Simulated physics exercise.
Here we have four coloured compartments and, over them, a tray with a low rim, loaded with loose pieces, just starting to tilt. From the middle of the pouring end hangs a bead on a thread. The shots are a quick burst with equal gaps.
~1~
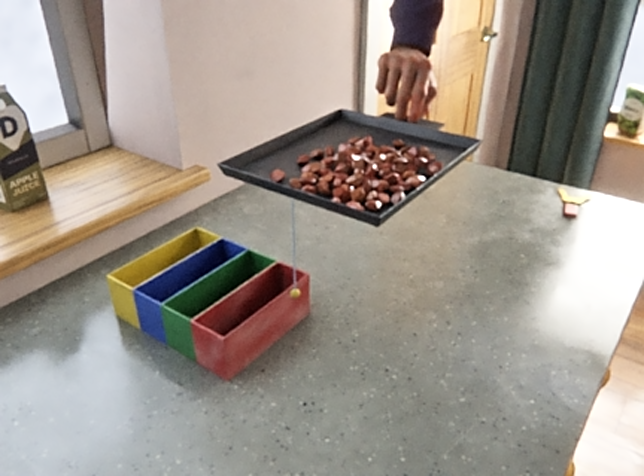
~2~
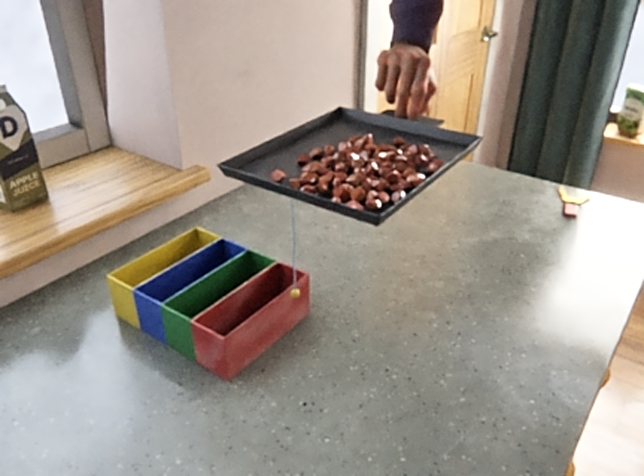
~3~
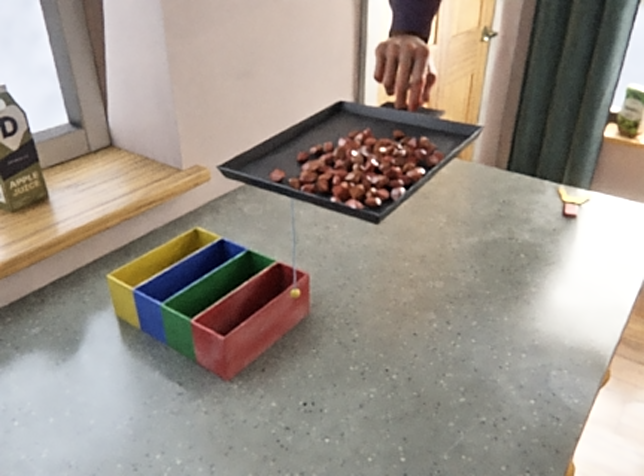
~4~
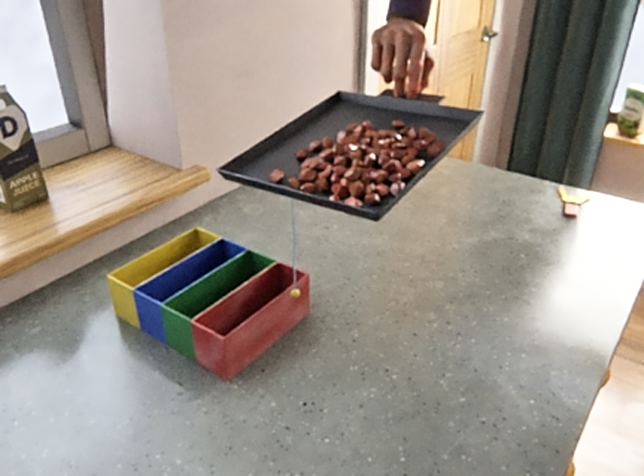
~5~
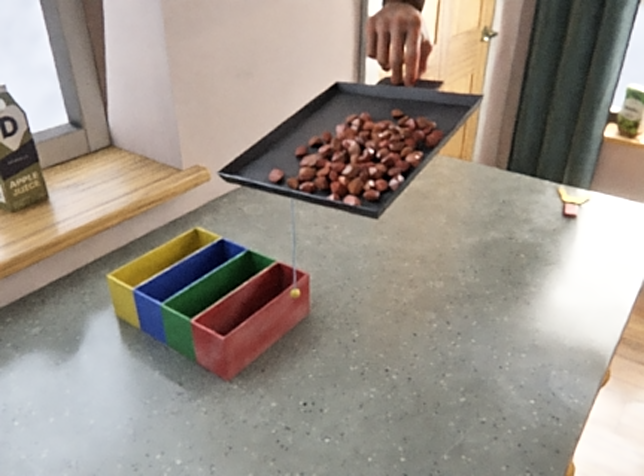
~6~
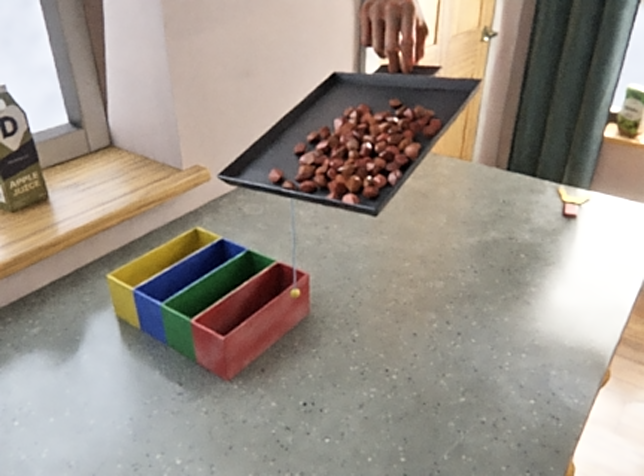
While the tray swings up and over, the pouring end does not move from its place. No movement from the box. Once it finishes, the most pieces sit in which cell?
In the green cell.
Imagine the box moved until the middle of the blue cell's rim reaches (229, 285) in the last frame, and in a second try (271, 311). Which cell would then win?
Going by the two tries in order: Blue, then the cell in yellow.
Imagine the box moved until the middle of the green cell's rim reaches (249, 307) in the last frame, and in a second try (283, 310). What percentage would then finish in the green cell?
You'd get 30 in a hundred the first time and 10 in a hundred the second.
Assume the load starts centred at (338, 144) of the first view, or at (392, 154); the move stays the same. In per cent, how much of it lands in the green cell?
60 per cent for the first try, 40 per cent for the second.
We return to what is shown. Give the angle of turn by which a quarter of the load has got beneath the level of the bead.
It has tipped about 80 degrees.
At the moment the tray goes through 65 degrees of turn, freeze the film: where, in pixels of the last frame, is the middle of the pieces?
Look around (262, 173) in the last picture.
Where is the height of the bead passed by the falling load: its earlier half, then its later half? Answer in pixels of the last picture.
First around (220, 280), afterwards around (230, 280).
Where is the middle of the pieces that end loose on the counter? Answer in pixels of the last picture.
Centre: Close to (260, 388).
Soon after the last picture, tray tipped steeply; most on the tray; a stray few in the green cell; a stray few in the red cell; a small part falling or outside the box.
A little later, tray tipped past a quarter turn; about half in the green cell; about a third in the red cell; a small part in the blue cell; a small part falling or outside the box.
Later still, tray tipped past a quarter turn; about half in the green cell; about a third in the red cell; a small part in the blue cell; a small part falling or outside the box.
At rest, tray tipped past a quarter turn; about half in the green cell; about a third in the red cell; a small part in the blue cell; none in the yellow cell; a small part outside the box.
